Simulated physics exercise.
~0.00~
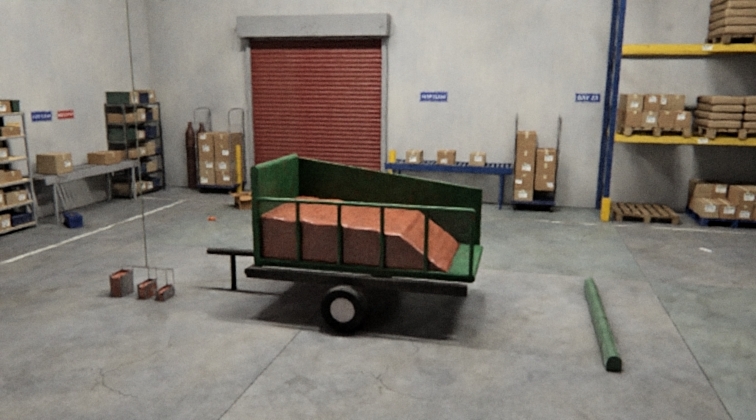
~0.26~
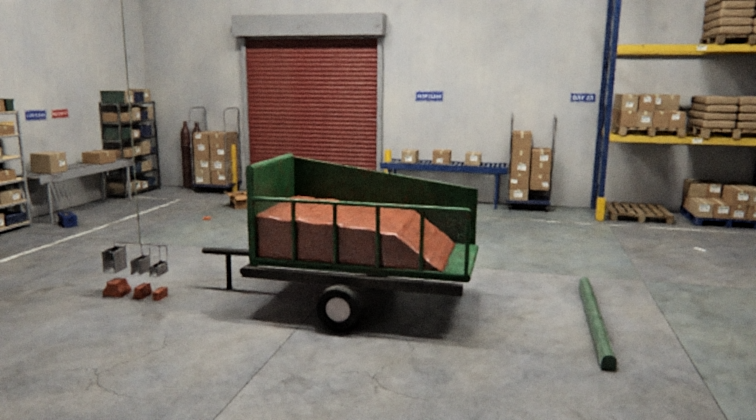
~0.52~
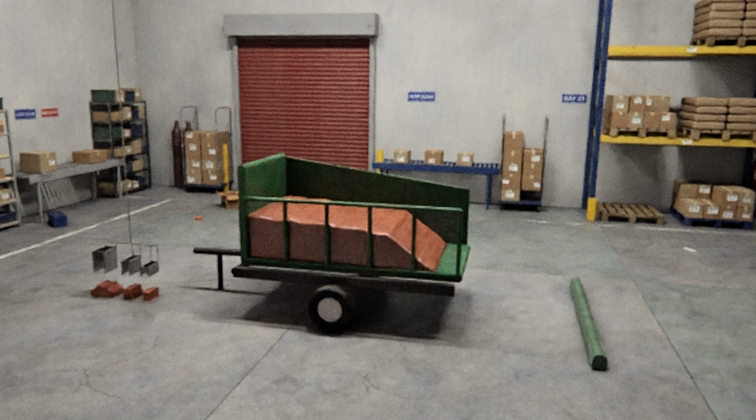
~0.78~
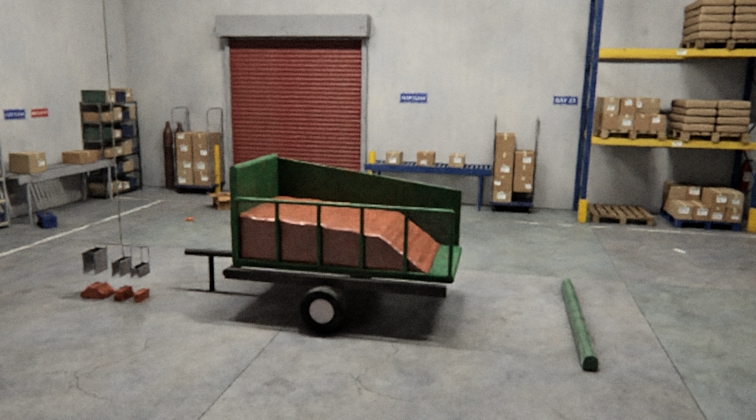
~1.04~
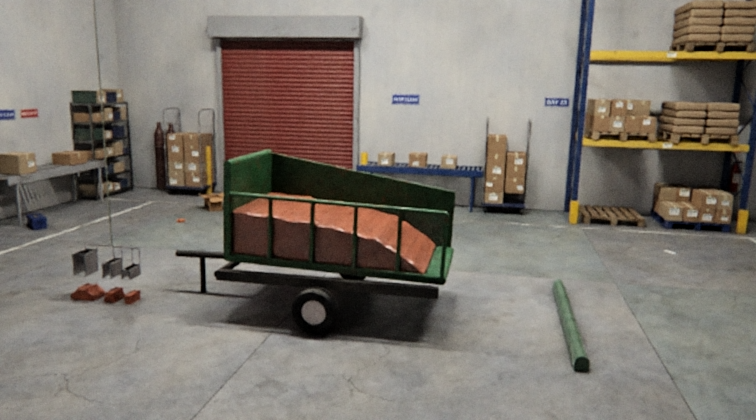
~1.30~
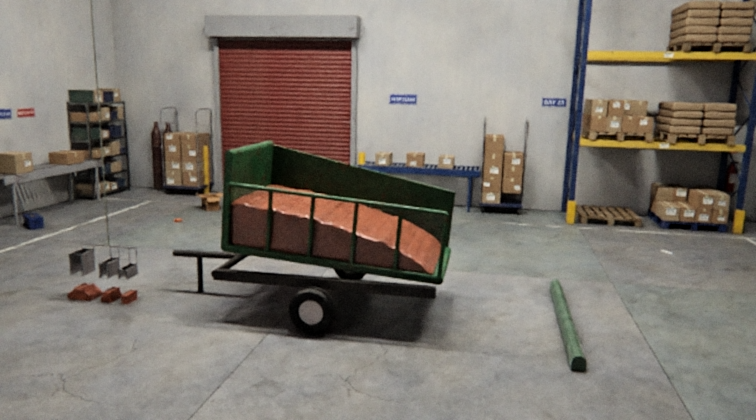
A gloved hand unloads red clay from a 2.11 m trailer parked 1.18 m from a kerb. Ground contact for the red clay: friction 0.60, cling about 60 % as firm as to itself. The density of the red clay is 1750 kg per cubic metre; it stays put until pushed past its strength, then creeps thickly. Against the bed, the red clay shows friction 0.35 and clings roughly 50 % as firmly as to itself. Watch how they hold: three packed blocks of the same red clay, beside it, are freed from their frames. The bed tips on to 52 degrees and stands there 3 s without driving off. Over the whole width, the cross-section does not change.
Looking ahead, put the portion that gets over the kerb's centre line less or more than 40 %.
Answer: A smaller amount than 40 per cent.
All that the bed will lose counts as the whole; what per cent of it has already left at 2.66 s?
About 20 %.
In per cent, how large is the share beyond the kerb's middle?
The figure sits near 18 percent.
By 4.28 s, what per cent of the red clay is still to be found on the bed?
Around 14 %.
By 2.66 s, the tilt is 18 degrees, 76 % is on the bed and 0 % past the kerb's middle.
By 4.28 s, the tilt is 34 degrees, 13 % is on the bed and 13 % past the kerb's middle.
By 5.89 s, the tilt is 50 degrees, none is on the bed and 17 % past the kerb's middle.
By 7.50 s, the tilt is 52 degrees, none is on the bed and 17 % past the kerb's middle.
By 9.20 s, at the end, the tilt is 52 degrees, none is on the bed and 17 % past the kerb's middle.
